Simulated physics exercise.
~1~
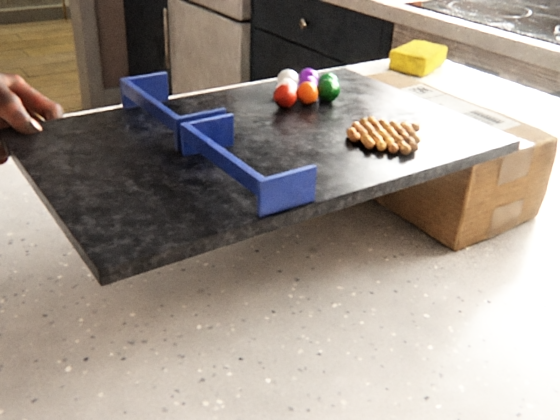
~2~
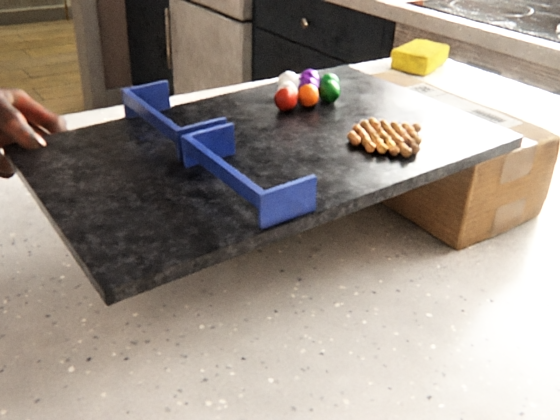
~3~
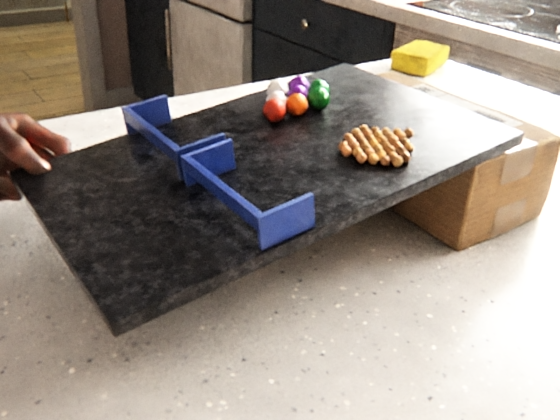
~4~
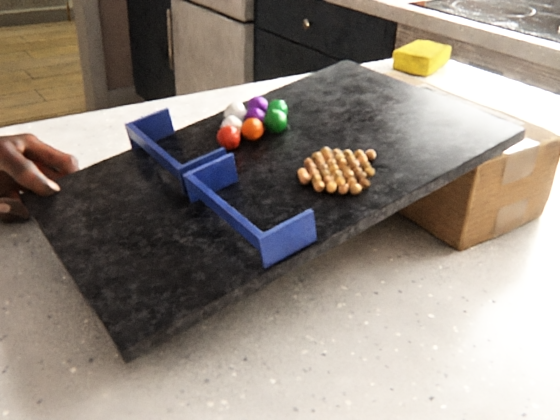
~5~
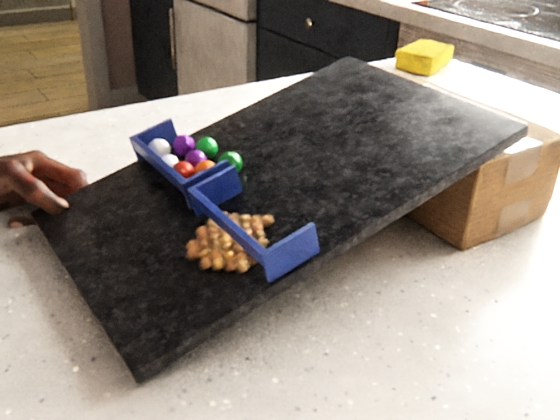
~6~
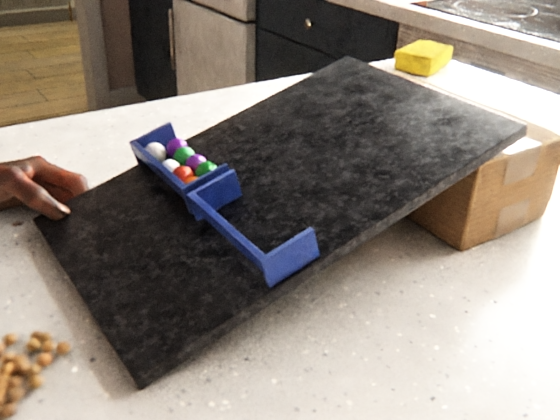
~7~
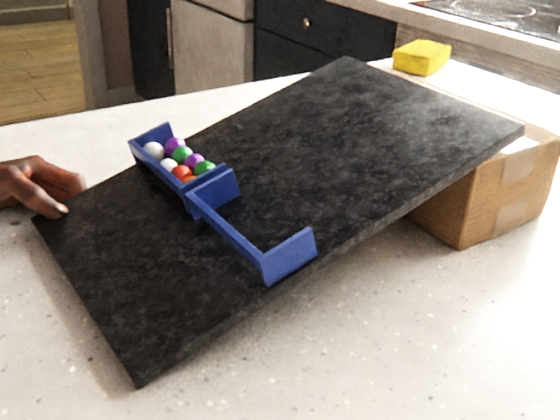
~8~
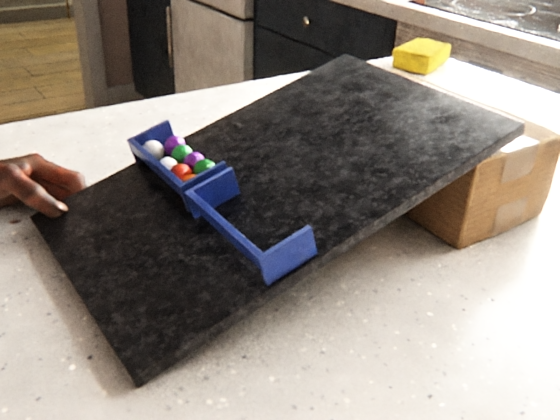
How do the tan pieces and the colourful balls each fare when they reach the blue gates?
The tan pieces nearer the viewer slip under their gate and go off the board, while the colourful balls farther back are stopped by theirs.
